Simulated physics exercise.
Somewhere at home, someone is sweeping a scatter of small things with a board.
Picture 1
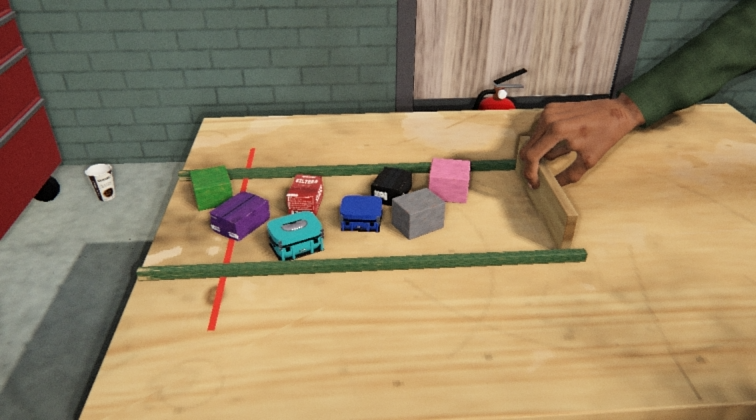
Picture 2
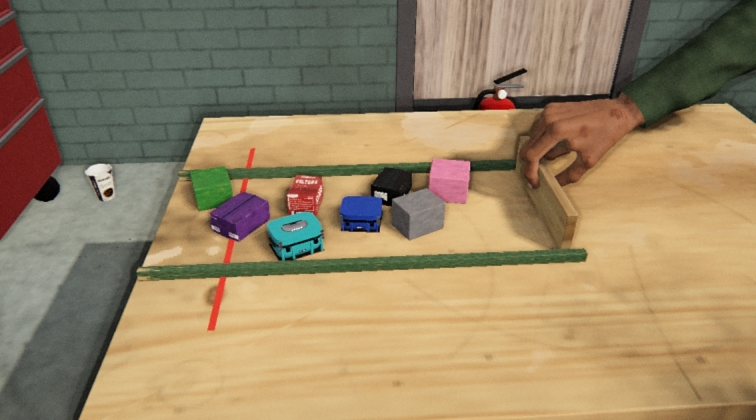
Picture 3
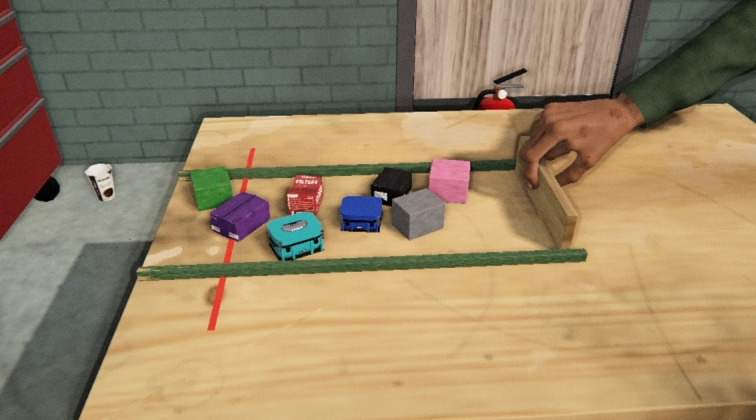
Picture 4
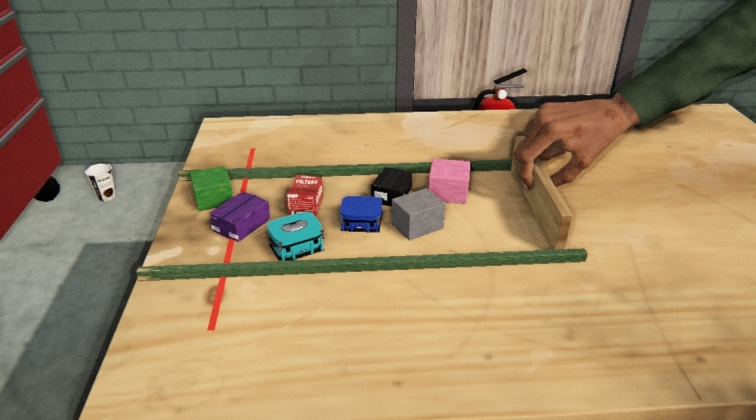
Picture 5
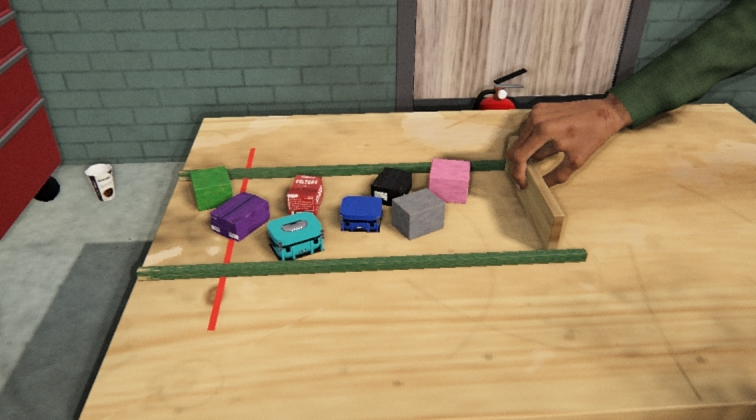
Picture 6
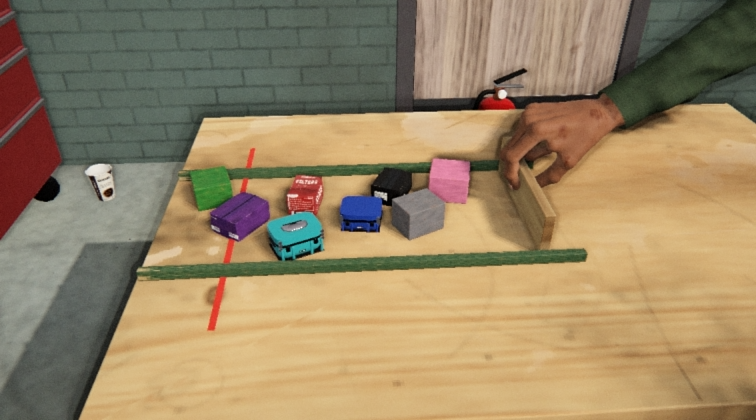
On a wooden tabletop, a hand sliding a wooden board slightly left between green strips, the scattered colourful boxes staying still.
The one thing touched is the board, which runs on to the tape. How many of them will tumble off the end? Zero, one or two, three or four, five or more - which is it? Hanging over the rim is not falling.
Answer: Three or four.
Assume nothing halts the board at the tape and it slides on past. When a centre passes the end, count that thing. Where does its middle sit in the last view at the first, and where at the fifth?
First roughly (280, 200), later roughly (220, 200).
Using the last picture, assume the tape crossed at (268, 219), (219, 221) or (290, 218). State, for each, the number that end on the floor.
The counts come to 1, then 4, then 0.
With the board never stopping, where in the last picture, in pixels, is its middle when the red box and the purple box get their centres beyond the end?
With the red box it sits around (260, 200), with the purple box around (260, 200).
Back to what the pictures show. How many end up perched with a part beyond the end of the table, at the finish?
I count 1 overhanging.
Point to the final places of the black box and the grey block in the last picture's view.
One is at about (184, 197), the other at about (212, 216).
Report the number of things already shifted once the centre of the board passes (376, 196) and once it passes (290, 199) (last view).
5 by the first point, 8 by the second.
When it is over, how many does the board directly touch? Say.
It's touching 3 at the end.
Soon after, none off yet; green block at rest near (212, 188); purple box at rest near (241, 216); turquoise case at rest near (295, 237).
By the end, the number that fall off is three or four; fallen, red box, purple box and green block.
